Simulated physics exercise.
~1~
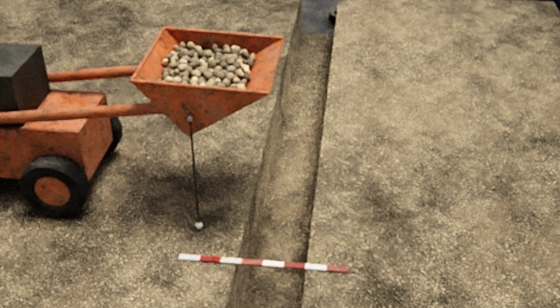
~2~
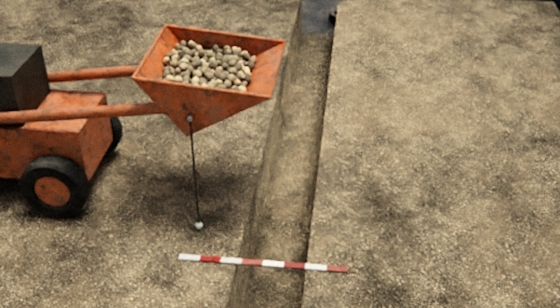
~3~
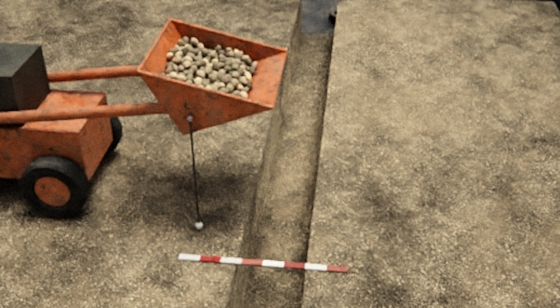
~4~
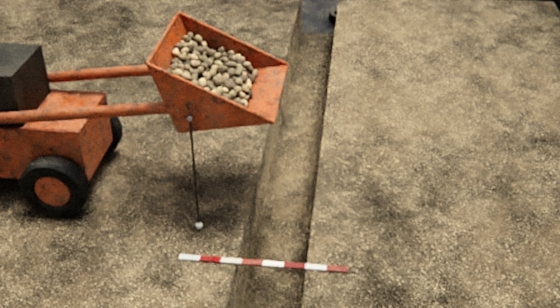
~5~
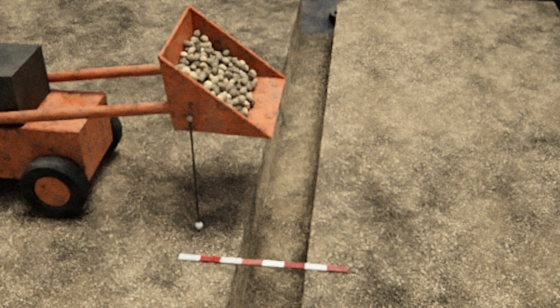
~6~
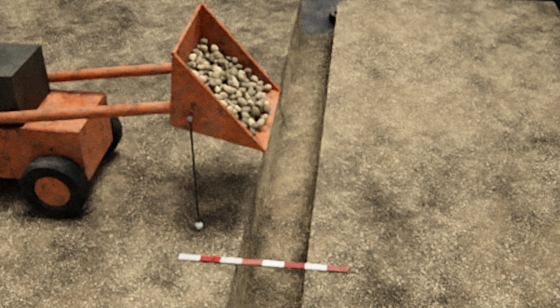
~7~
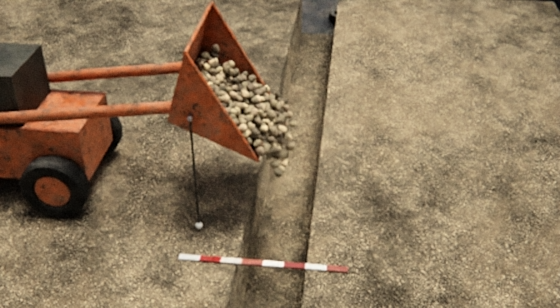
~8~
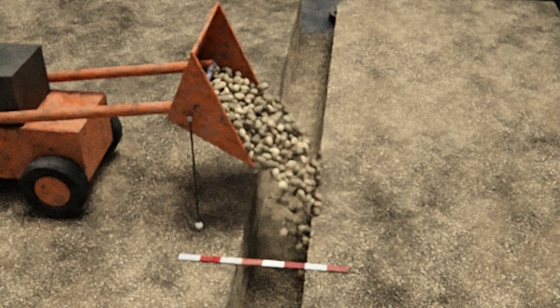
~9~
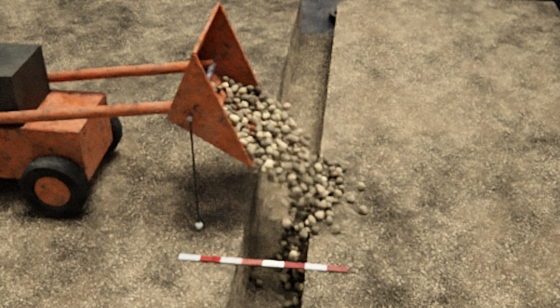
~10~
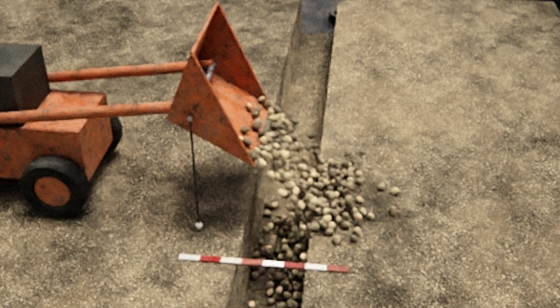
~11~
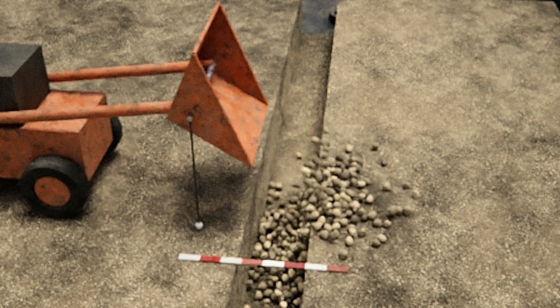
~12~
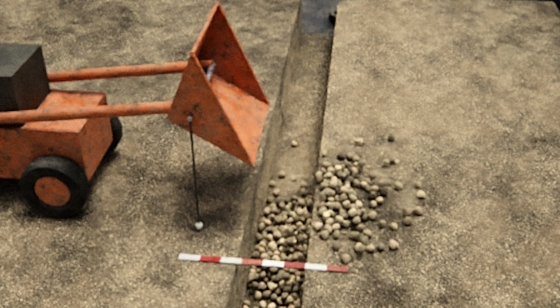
An orange loader tips its bucket rightward, spilling stones into the trench and onto the far side.
